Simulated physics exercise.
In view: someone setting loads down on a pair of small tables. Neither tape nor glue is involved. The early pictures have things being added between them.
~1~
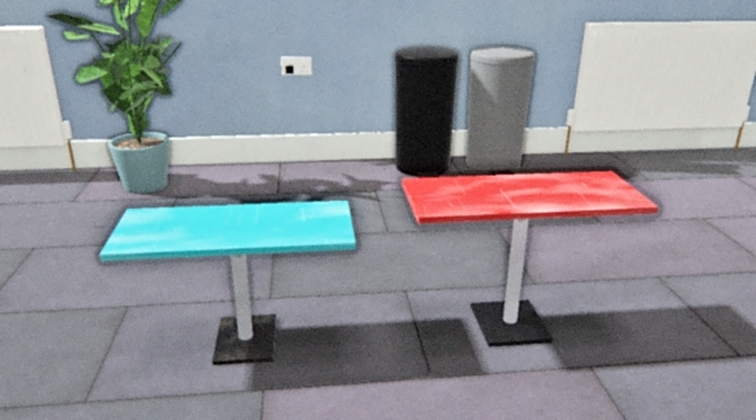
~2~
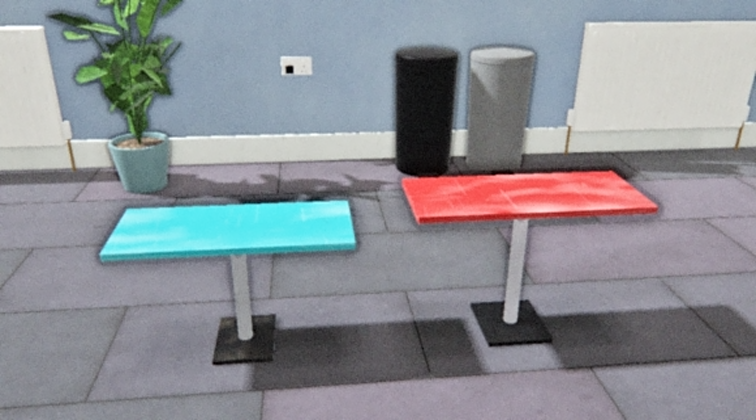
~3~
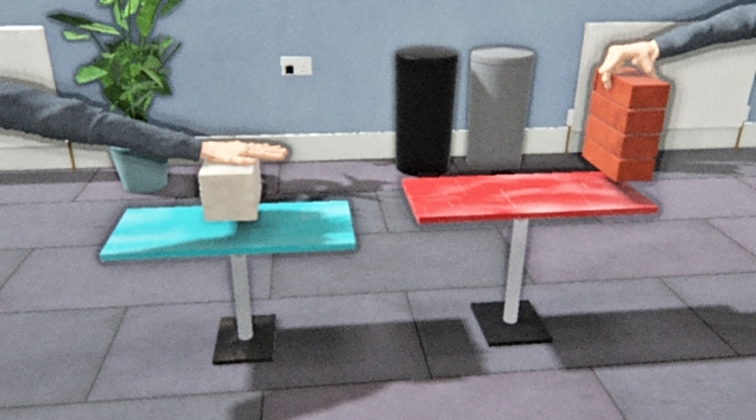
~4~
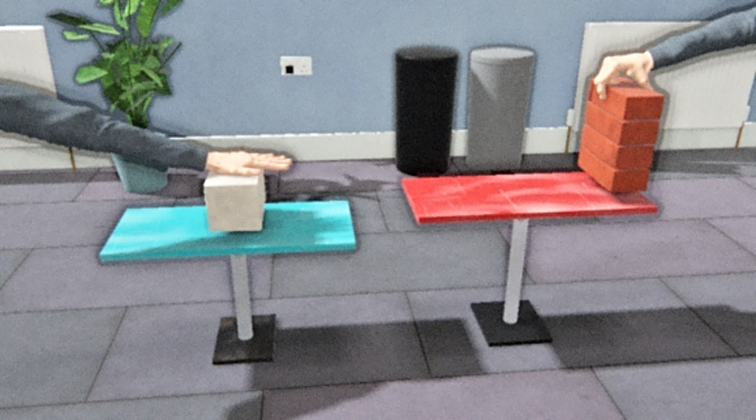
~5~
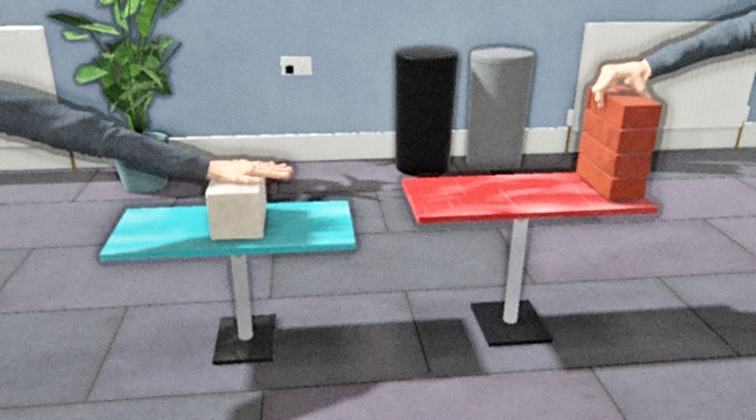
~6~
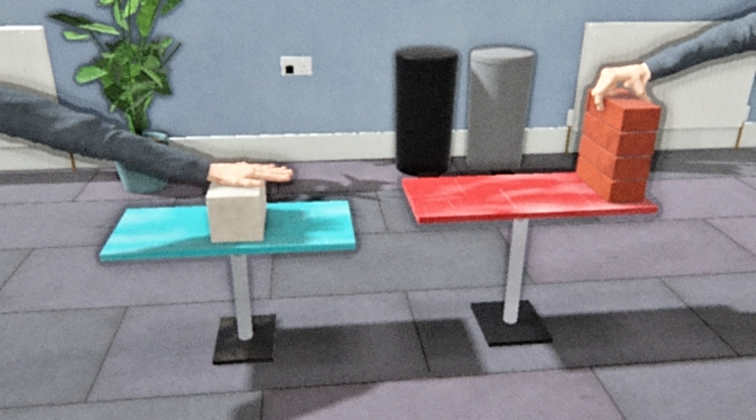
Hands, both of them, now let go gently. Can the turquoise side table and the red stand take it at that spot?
Here the turquoise side table holds firm, the red stand overbalances.
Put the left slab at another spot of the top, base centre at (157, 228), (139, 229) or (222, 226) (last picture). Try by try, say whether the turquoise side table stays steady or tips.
For the turquoise side table: Tumbles, then tumbles, then remains upright.
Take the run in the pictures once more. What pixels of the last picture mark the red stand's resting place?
About (652, 234).
Then, 0.56 s after the last picture, turquoise side table at rest near (236, 228); red stand tipped 35° from how it was near (609, 199).
At rest, the turquoise side table stays flat on its feet, near (236, 228); the red stand tips up, near (652, 234).
